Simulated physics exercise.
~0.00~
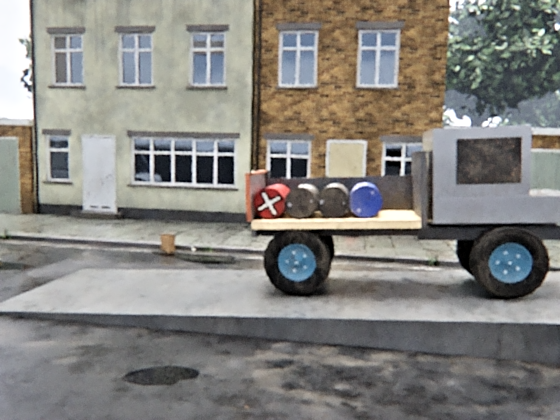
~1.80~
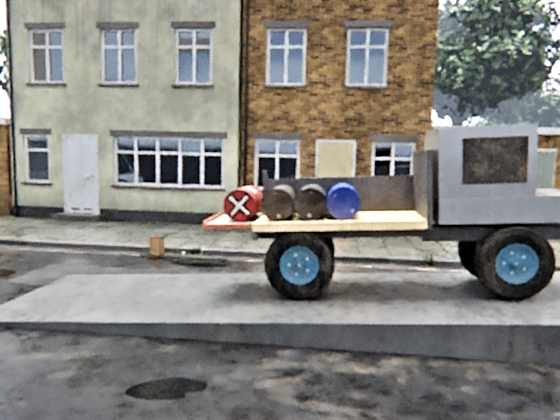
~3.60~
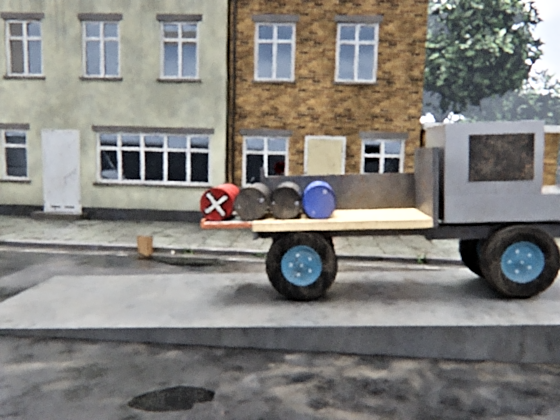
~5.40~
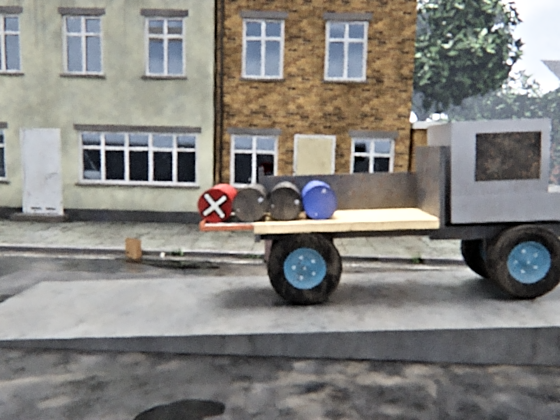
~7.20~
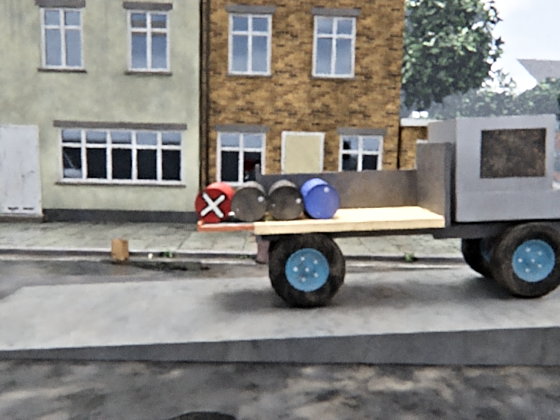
Four drums, a red one with a white cross, two dark ones and a blue one, rolled left along a parked pick-up's open bed as its tailgate dropped flat, and came to rest in a row with the red one on the lowered gate and none falling off.
